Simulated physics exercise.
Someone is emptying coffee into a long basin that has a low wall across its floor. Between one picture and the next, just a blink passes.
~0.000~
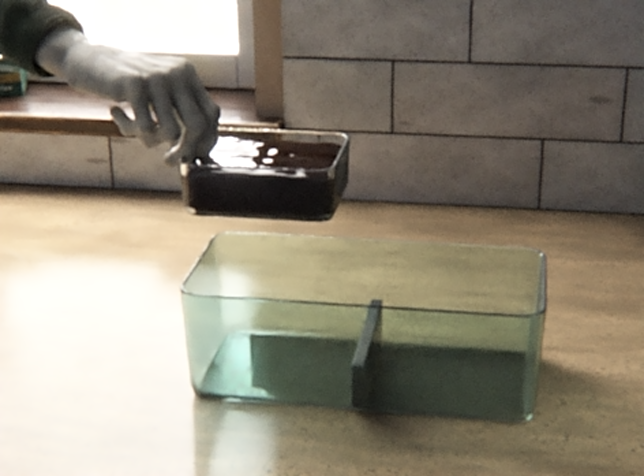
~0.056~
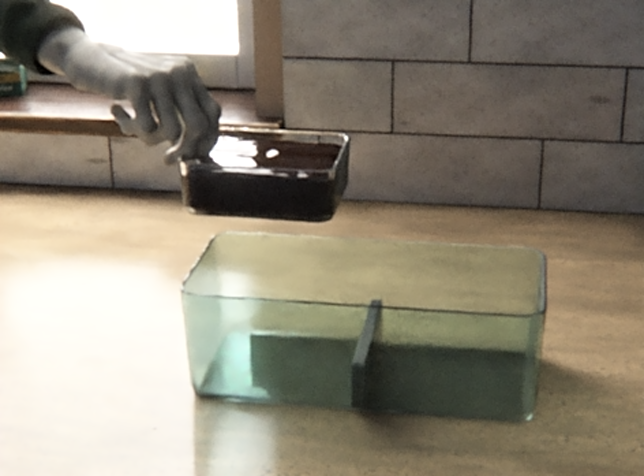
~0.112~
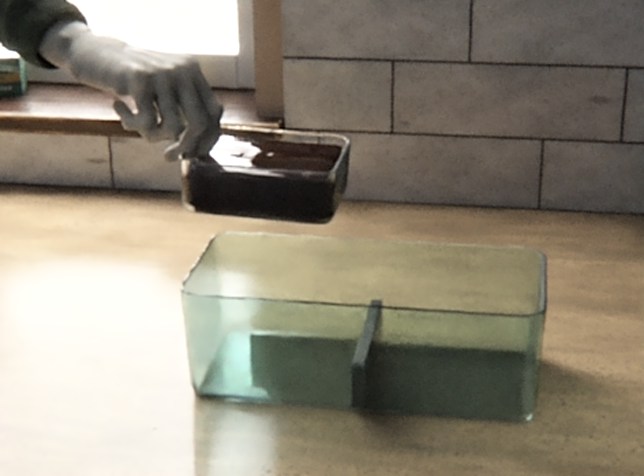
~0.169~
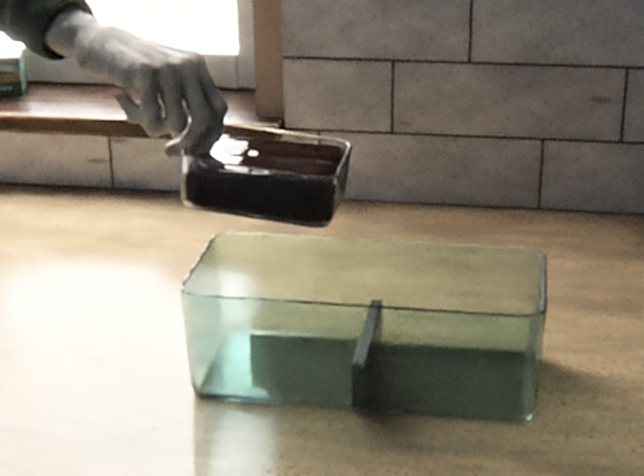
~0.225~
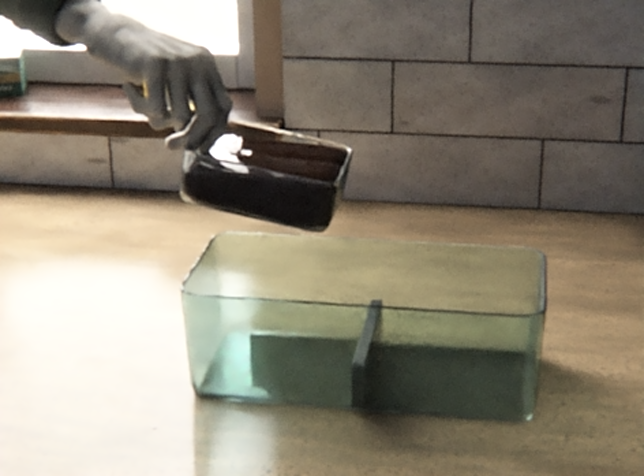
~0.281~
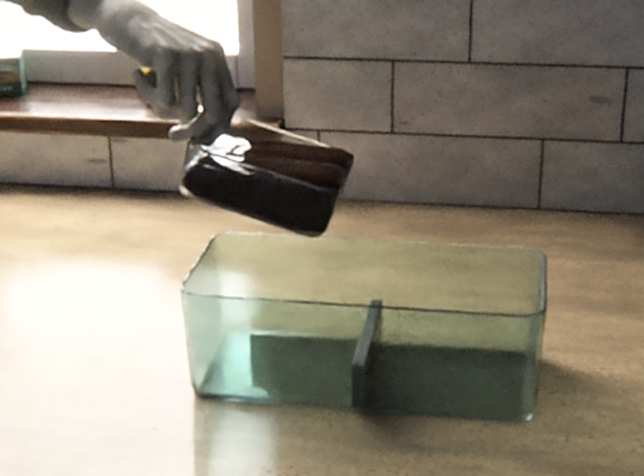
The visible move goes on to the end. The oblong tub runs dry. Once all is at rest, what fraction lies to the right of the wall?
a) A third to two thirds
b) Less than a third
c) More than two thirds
(c) More than two thirds.
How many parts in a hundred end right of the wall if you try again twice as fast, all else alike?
I'd say close to 60 %.
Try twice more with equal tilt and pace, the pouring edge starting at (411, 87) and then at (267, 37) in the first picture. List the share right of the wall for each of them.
Roughly 90 % and 40 %.
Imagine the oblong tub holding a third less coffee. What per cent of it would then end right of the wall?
Roughly 60 %.
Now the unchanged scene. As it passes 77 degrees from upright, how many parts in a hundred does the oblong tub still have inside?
It keeps around 15 per cent at that angle.
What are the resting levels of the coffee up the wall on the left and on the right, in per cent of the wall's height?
The left comes to 10 % and the right to 40 %.
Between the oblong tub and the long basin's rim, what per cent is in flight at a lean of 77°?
25 per cent.
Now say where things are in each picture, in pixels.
The first frame shows tilt 0°; pouring edge (342, 154); surface from (197, 153) to (341, 158); the long basin's rim runs from (198, 262) to (545, 283); the wall's top is at (368, 332).
The second frame shows tilt 1°; pouring edge (342, 155); surface from (197, 153) to (341, 158).
The third frame shows tilt 3°; pouring edge (343, 157); surface from (197, 151) to (342, 160).
The fourth frame shows tilt 6°; pouring edge (344, 162); surface from (198, 150) to (343, 161).
The fifth frame shows tilt 11°; pouring edge (345, 168); surface from (199, 150) to (345, 163).
The sixth frame shows tilt 17°; pouring edge (345, 176); surface from (199, 150) to (344, 168); 3 per cent is over the edge.
A moment on, the oblong tub is tipped on its side and 16 per cent is still to pour, 2 is left of the wall and 58 right of it.
Next, the oblong tub is tipped right over and 2 per cent is still to pour, 21 is left of the wall and 75 right of it.
Then the oblong tub is tipped right over and 0 per cent is still to pour, 24 is left of the wall and 75 right of it.
Later the oblong tub is tipped right over and 0 per cent is still to pour, 24 is left of the wall and 75 right of it.
At rest 24 per cent lies left of the wall, 76 right of it and 1 outside.
